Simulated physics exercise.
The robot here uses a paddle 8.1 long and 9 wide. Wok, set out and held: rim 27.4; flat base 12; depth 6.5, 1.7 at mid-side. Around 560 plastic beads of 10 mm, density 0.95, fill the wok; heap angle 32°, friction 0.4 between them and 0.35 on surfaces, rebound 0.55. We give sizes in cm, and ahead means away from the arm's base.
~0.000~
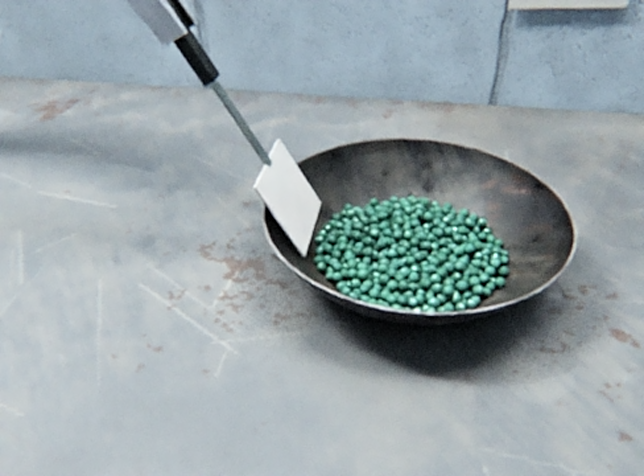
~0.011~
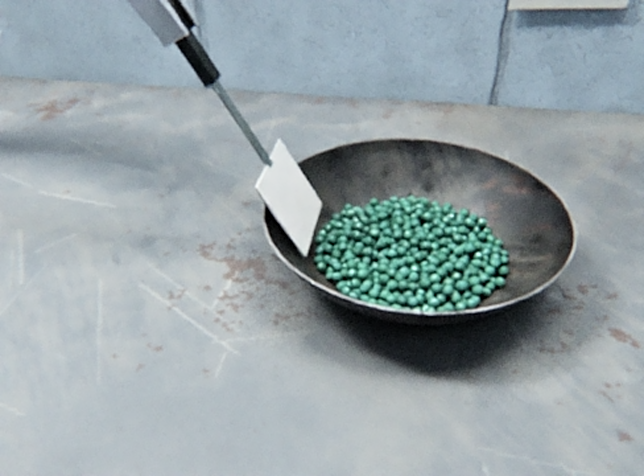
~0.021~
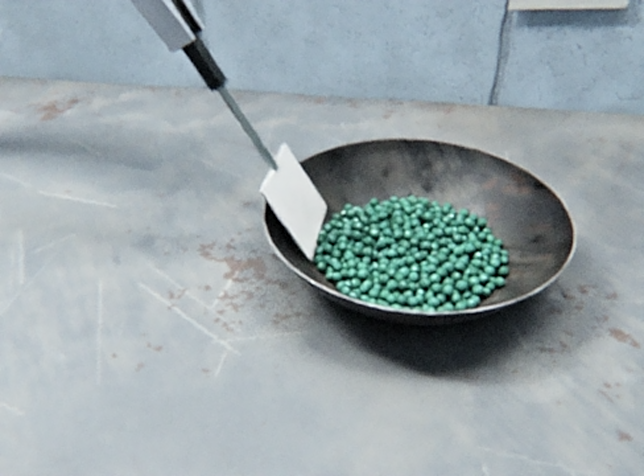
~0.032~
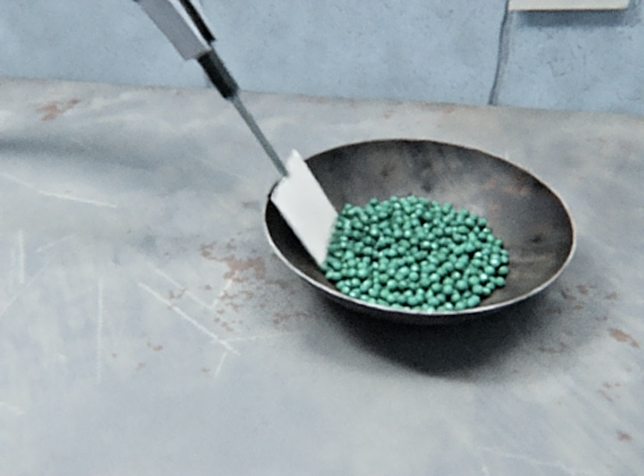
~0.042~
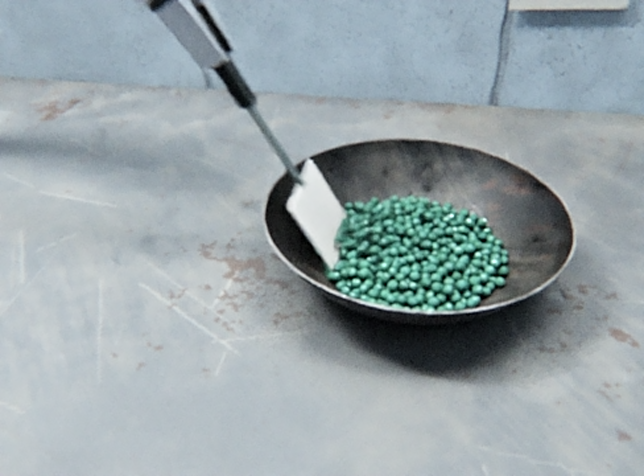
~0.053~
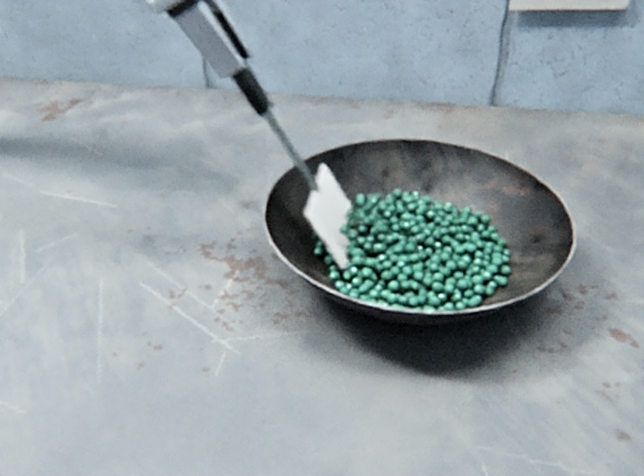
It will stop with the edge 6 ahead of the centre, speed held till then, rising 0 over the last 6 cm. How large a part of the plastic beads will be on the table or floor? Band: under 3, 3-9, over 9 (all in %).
Over 9 %.
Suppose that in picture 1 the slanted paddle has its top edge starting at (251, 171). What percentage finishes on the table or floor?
5 percent or thereabouts.
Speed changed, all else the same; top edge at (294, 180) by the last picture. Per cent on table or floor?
0 %.
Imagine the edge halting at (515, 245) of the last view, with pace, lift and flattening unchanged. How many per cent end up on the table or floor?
Estimate: Approx. 45 %.
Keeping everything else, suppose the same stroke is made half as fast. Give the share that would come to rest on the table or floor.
Around 0 per cent would finish on the table or floor.
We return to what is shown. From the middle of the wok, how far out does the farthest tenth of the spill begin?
I'd put it at about 40 centimetres.
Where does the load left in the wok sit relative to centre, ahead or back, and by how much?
4.5 cm ahead.
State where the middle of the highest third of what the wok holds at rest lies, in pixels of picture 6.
About (508, 244).
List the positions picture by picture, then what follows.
In the first picture, paddle top edge at (267, 161), sloping 60°; upper third of the load around (408, 248), from x 320 to 505, top at y 200; 561 in the wok.
In the second picture, paddle top edge at (268, 162), sloping 60°; upper third of the load around (408, 248), from x 320 to 505, top at y 200.
In the third picture, paddle top edge at (274, 166), sloping 60°; upper third of the load around (408, 248), from x 320 to 505, top at y 200.
In the fourth picture, paddle top edge at (285, 174), sloping 60°; upper third of the load around (409, 248), from x 320 to 505, top at y 200.
In the fifth picture, paddle top edge at (300, 182), sloping 60°; upper third of the load around (402, 245), from x 320 to 505, top at y 200.
In the sixth picture, paddle top edge at (315, 188), sloping 60°; upper third of the load around (402, 240), from x 315 to 505, top at y 195; 561 in the wok.
After 0.08 s, sloping 60°, highest piece 9 above the table; 561 in the wok.
After 0.10 s, sloping 60°, highest piece 14 above the table; 559 in the wok, 2 on the blade or in flight.
After 0.32 s, sloping 60°, highest piece 40 above the table; 484 in the wok, 15 on the table or floor, 62 on the blade or in flight.
After 1.37 s, sloping 60°, highest piece 6 above the table; 484 in the wok, 77 on the table or floor.
At rest, 484 in the wok, 77 on the table or floor. That is 14 % on the table or floor.
